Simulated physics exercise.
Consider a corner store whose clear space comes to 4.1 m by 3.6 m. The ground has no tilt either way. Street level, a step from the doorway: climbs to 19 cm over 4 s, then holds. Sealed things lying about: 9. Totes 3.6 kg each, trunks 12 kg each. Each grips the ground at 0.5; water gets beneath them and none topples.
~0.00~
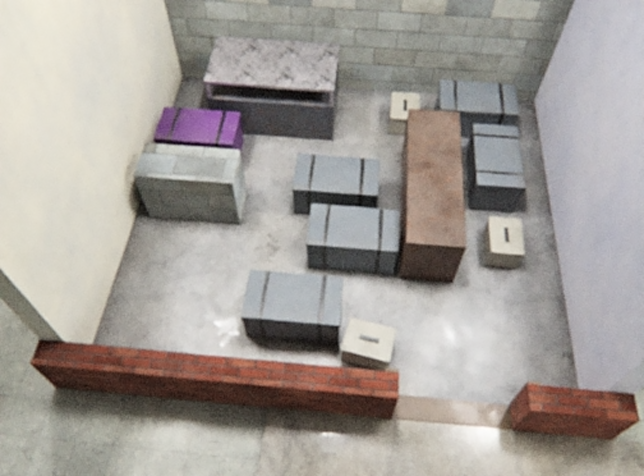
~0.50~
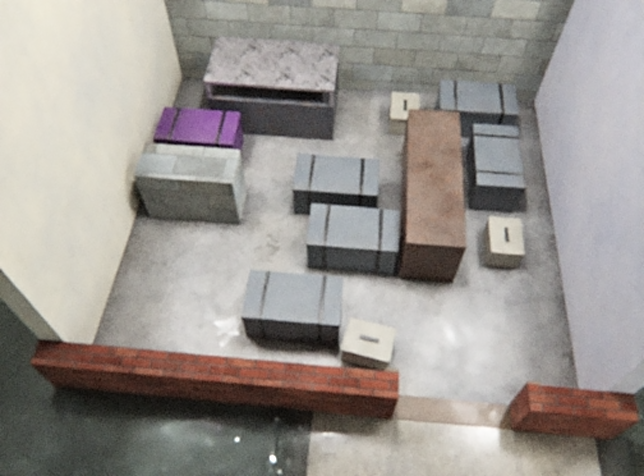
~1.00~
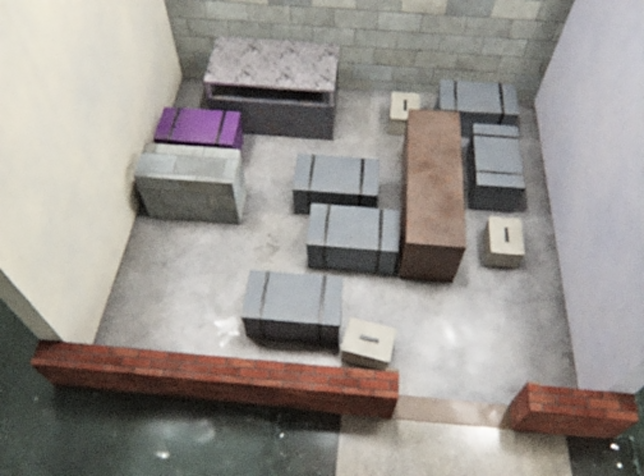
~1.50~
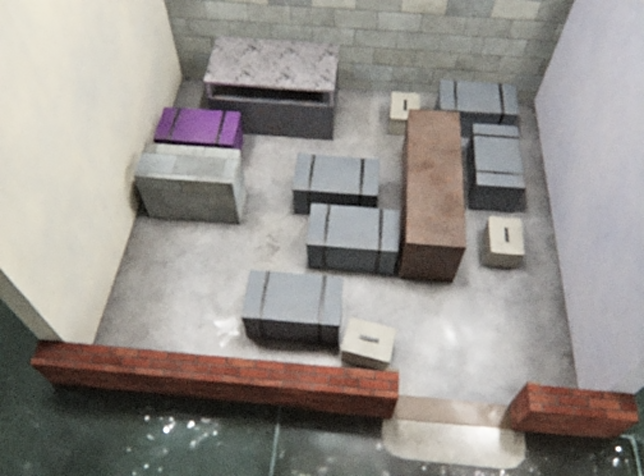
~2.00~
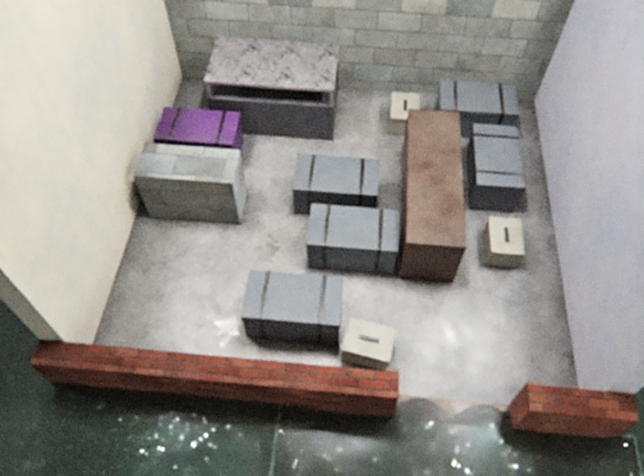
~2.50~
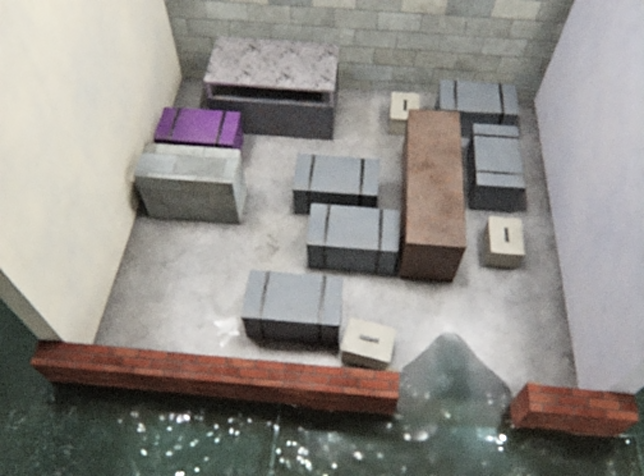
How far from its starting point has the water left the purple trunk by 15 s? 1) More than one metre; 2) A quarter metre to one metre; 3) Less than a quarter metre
The answer is 2.
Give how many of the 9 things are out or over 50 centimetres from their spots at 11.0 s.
That would be 4.
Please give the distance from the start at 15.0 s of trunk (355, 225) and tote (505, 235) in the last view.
Shifts: 140 cm / 200 cm.
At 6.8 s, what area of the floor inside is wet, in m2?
Wet area: Approx. 9.0 m2.
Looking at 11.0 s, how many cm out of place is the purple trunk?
Around 10 centimetres.
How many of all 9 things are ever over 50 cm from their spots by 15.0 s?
By my tally, 9.
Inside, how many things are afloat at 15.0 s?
Count at that moment: 9.
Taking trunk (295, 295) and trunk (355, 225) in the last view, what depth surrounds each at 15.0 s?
Around 15 cm and 12 cm.
After 3.5 s the purple trunk is near (198, 125), 0.0 m from its start, aground; 0 afloat.
After 6.8 s the purple trunk is near (198, 125), 0.0 m from its start, aground; 3 afloat.
After 11.0 s the purple trunk is near (190, 126), 0.1 m from its start, afloat; 9 afloat.
After 15.0 s the purple trunk is near (252, 137), 0.6 m from its start, afloat; 9 afloat.
